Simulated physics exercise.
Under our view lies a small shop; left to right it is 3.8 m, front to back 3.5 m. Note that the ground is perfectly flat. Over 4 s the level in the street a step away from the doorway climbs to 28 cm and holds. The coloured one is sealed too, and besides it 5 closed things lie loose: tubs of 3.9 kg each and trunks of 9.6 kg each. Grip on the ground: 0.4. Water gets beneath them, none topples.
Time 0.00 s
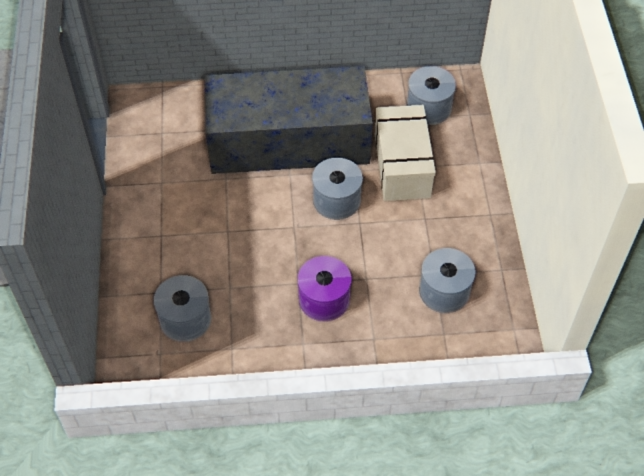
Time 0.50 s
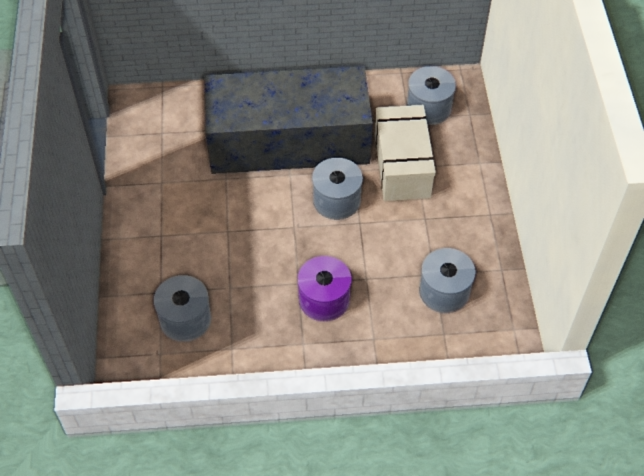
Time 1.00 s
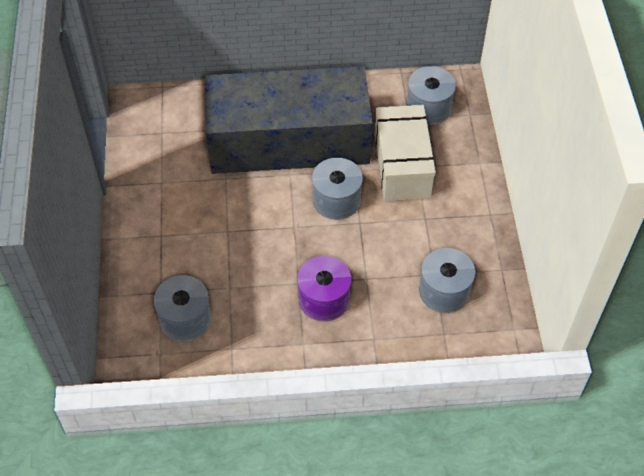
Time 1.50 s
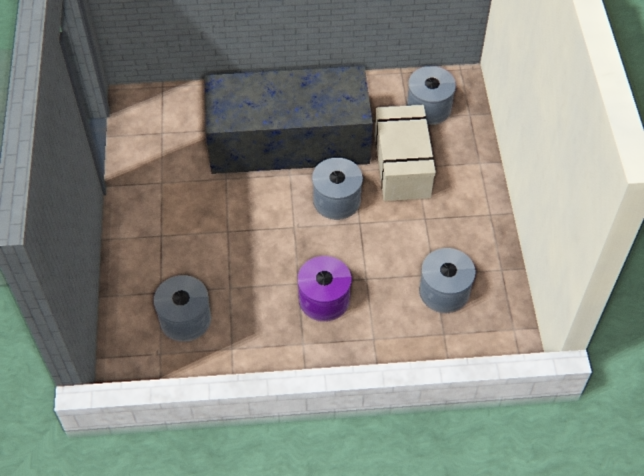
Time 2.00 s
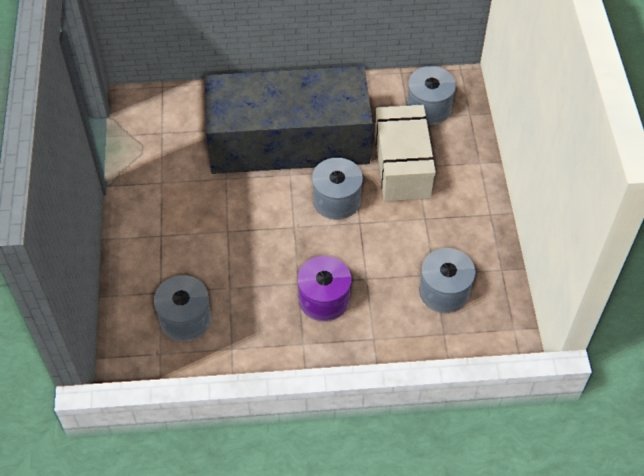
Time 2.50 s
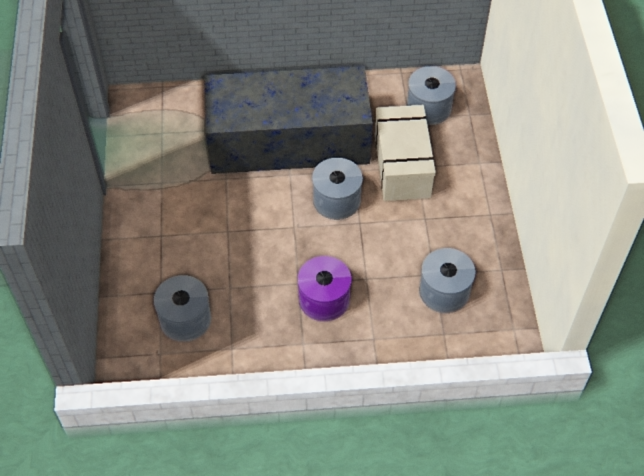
At first, a small walled room with a tiled floor holds a purple tub, several grey tubs, a pale strapped trunk and a large dark block, all still. Then a thin, clear patch of water appears by the left wall and spreads across the tiles to the dark block, while the objects stay put.
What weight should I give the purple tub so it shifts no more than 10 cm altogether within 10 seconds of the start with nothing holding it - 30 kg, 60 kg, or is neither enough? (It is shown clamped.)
30 kg will do.
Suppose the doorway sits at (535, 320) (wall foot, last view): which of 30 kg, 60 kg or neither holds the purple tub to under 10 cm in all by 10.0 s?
Answer: The lower mass works.
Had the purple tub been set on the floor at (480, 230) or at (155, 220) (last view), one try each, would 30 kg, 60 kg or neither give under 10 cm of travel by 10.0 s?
Respectively, the light option succeeds and the light option succeeds.
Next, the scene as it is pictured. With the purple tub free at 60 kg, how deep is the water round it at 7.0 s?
Depth: Approx. 5 cm.
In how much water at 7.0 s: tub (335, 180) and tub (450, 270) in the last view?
Depths: Near 3 cm, then near 5 cm.
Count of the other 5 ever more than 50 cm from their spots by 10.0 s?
Result: 3.
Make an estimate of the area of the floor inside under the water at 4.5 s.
The covered patch comes to about 5.5 m2.
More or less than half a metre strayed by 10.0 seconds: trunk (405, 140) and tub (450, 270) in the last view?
In sequence, not exceeded; exceeded.
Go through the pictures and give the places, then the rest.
In the first frame, the purple tub at (324, 278), on the bottom; water covers 0.0 m2; 0 of 6 have shifted.
In the second frame, the purple tub at (324, 278) rests on the ground; water covers 0.0 m2; 0 of 6 have shifted.
In the third frame, the purple tub at (324, 278) rests on the ground; water covers 0.0 m2; 0 of 6 have shifted.
In the fourth frame, the purple tub at (324, 278) rests on the ground; 0.0 m2 under water; 0 of 6 have shifted.
In the fifth frame, the purple tub at (324, 278) rests on the ground; water covers 0.1 m2; 0 of 6 have shifted.
In the sixth frame, the purple tub at (324, 278), on the bottom; water covers 0.8 m2; 0 of 6 have shifted.
After 3.5 s the purple tub would be 0 cm from its start with 30 kg and 0 cm from its start with 60 kg; 0 cm of water round it then.
After 4.5 s the purple tub would be 0 cm from its start with 30 kg and 0 cm from its start with 60 kg; 3 cm of water round it then.
After 7.0 s the purple tub would be 0 cm from its start with 30 kg and 0 cm from its start with 60 kg; 5 cm of water round it then.
After 10.0 s the purple tub would be 0 cm from its start with 30 kg and 0 cm from its start with 60 kg; 13 cm of water round it then.
